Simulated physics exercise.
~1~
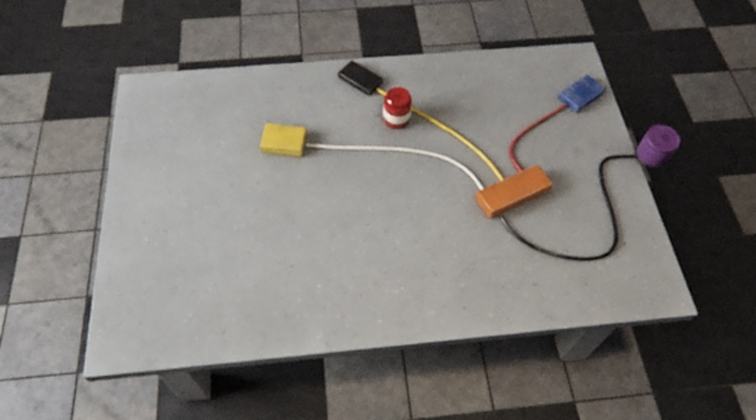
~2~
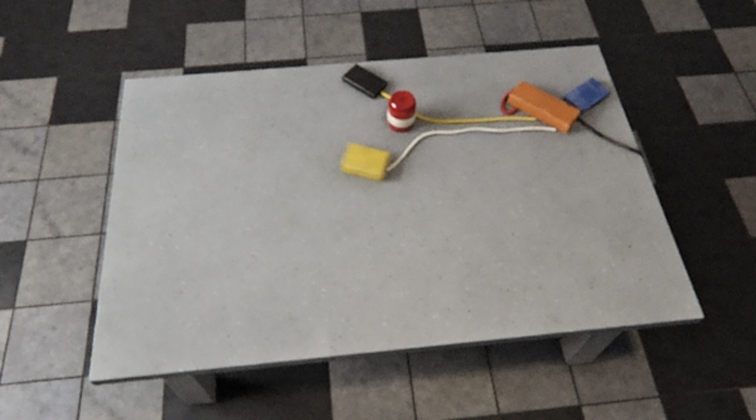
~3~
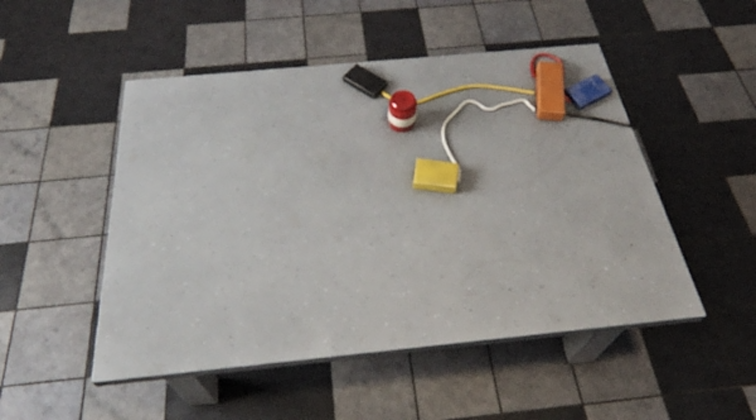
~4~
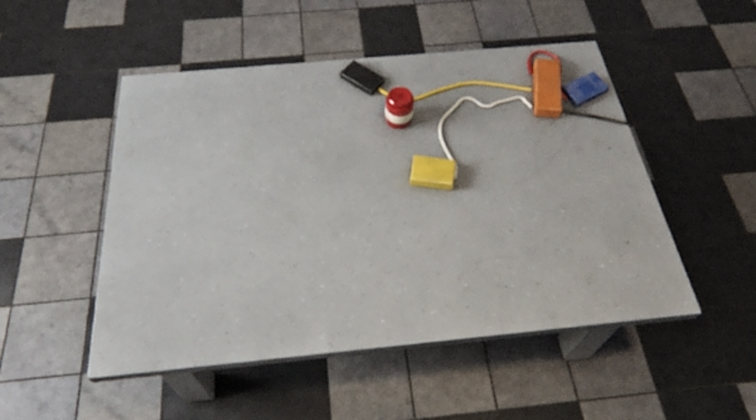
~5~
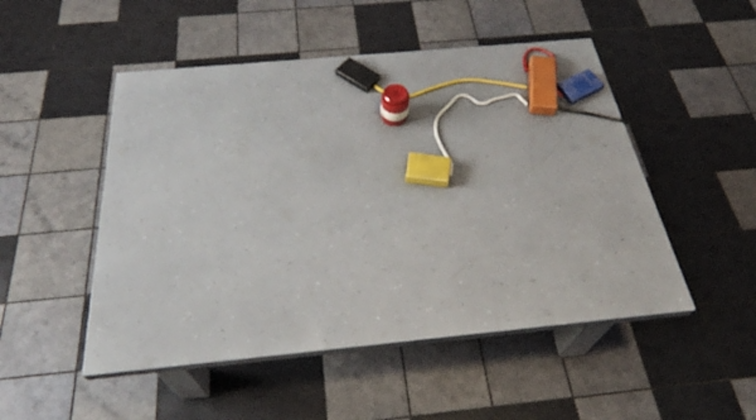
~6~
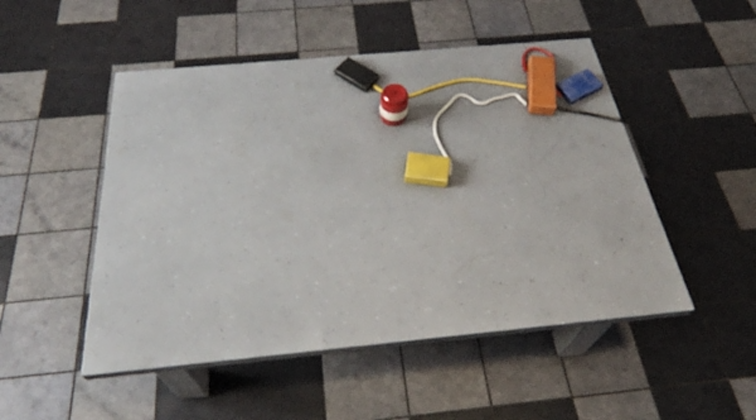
On a grey table, a falling purple speaker drags the cabled orange strip and yellow phone rightward.
